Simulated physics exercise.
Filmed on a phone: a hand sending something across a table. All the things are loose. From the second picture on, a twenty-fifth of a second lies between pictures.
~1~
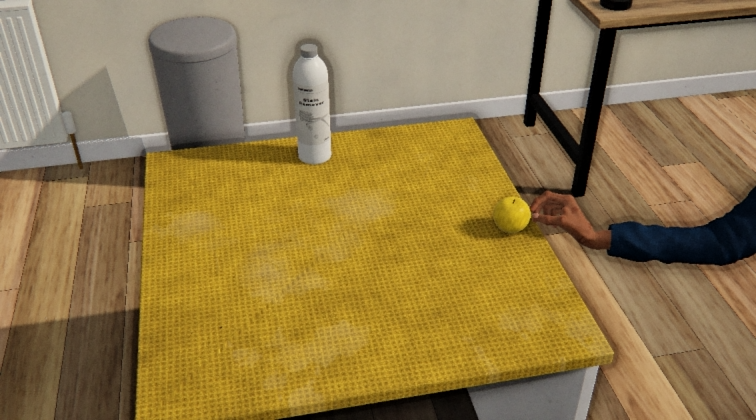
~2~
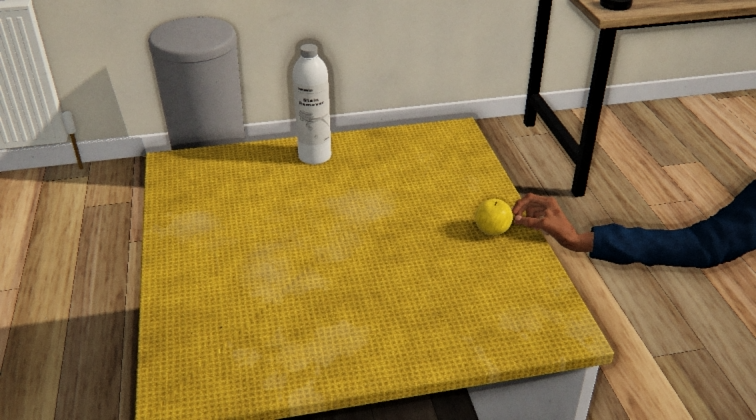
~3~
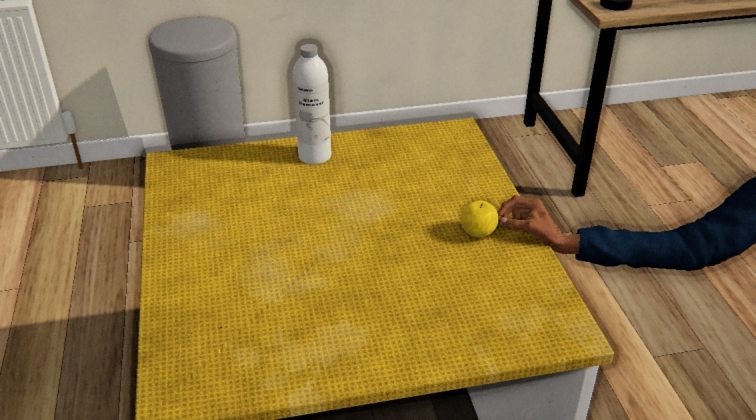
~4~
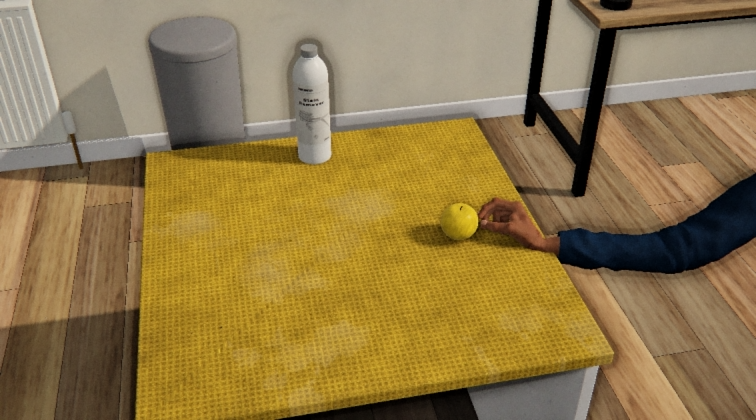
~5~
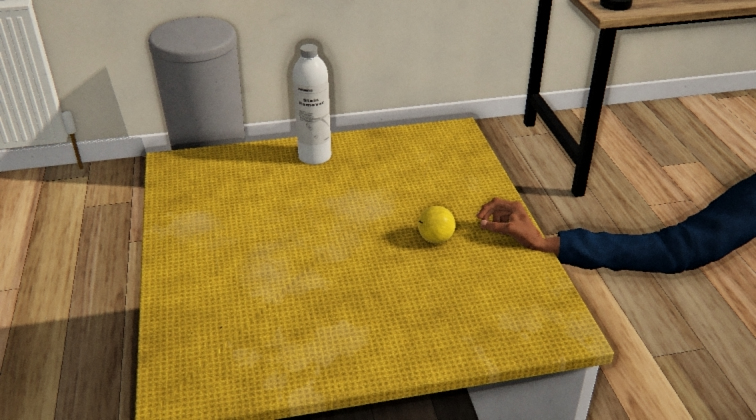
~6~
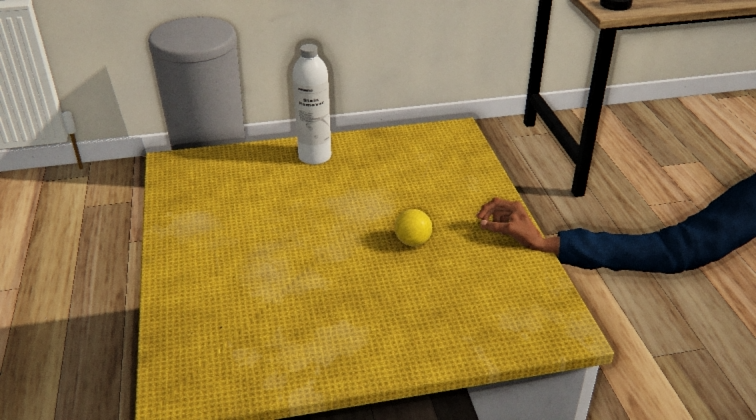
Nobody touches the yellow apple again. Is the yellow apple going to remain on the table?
The yellow apple falls off the table.
Then, 0.20 s past the last view, yellow apple displaced well along near (300, 243).
Then, 0.40 s past the last view, yellow apple displaced well along near (188, 258).
Then, 0.70 s past the last view, yellow apple now off the table.
Then, 0.90 s past the last view, things are still on the move.
Finally, off the table, yellow apple.
